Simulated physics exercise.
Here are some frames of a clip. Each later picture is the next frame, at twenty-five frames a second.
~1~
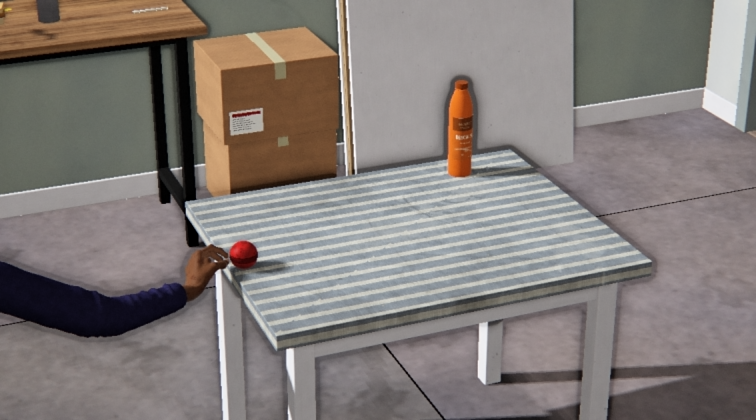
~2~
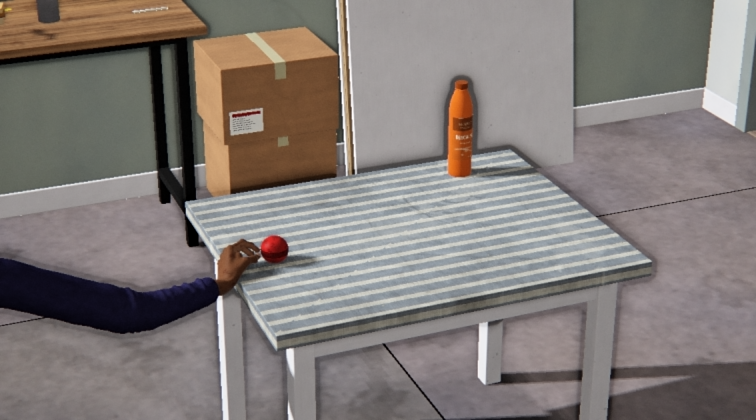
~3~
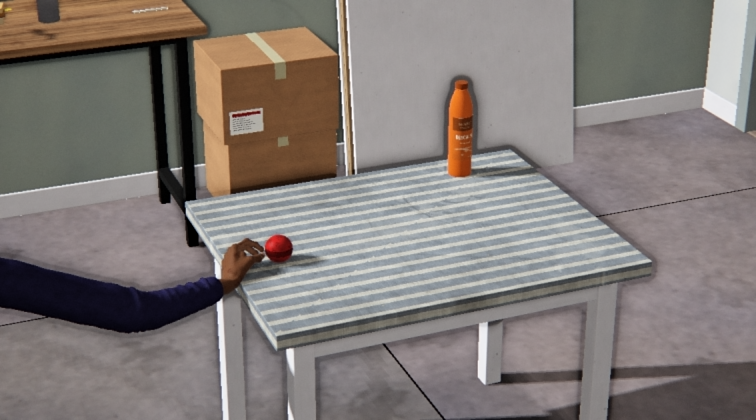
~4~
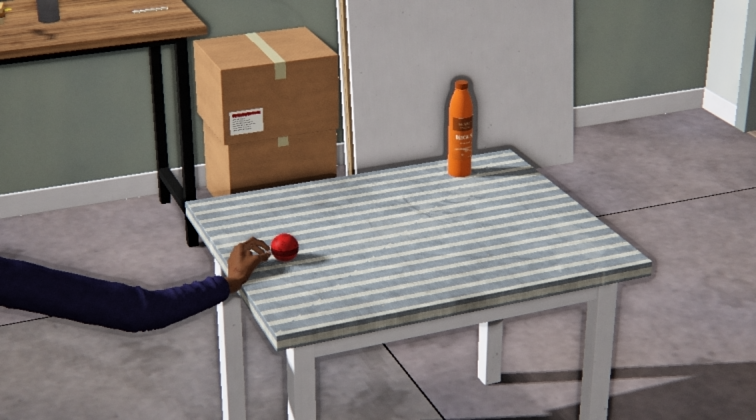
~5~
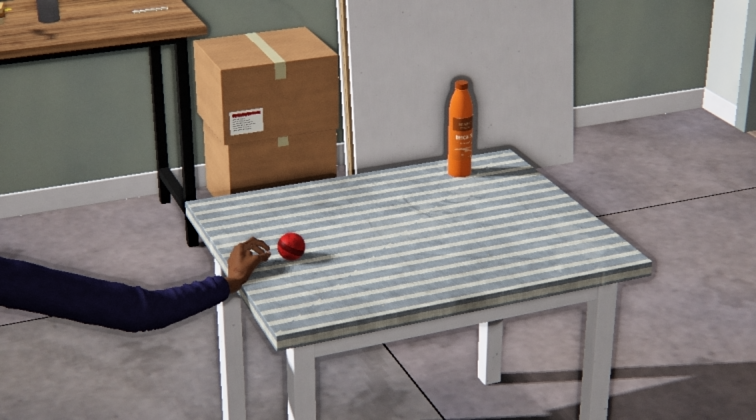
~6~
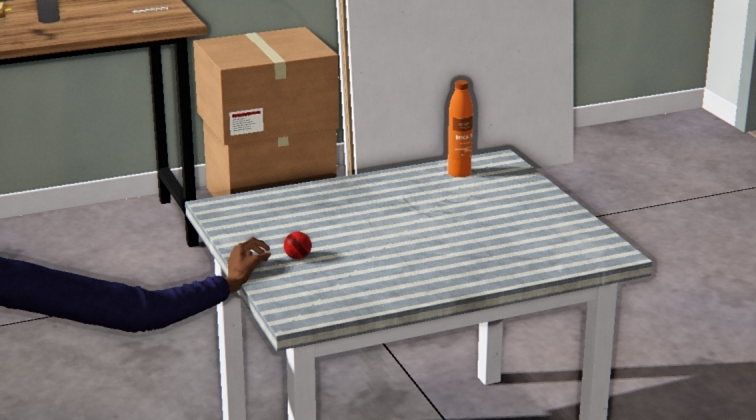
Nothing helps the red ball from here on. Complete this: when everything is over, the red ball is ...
Still on the table.
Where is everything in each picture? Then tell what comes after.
The first picture shows under the hand; red ball (244, 255).
The second picture shows under the hand; red ball (274, 249).
The third picture shows under the hand; red ball (279, 249).
The fourth picture shows red ball (285, 248).
The fifth picture shows red ball (291, 247) moved a little.
The sixth picture shows red ball (298, 246) moved a little.
Then, 0.10 s later than the last frame, red ball moved about its own width near (312, 243).
Then, 0.30 s later than the last frame, red ball moved well along near (334, 239).
Then, 0.50 s later than the last frame, red ball moved well along near (347, 237).
When it is over, moved from the start, red ball. End places, in pixels of the last picture, red ball near (353, 236).
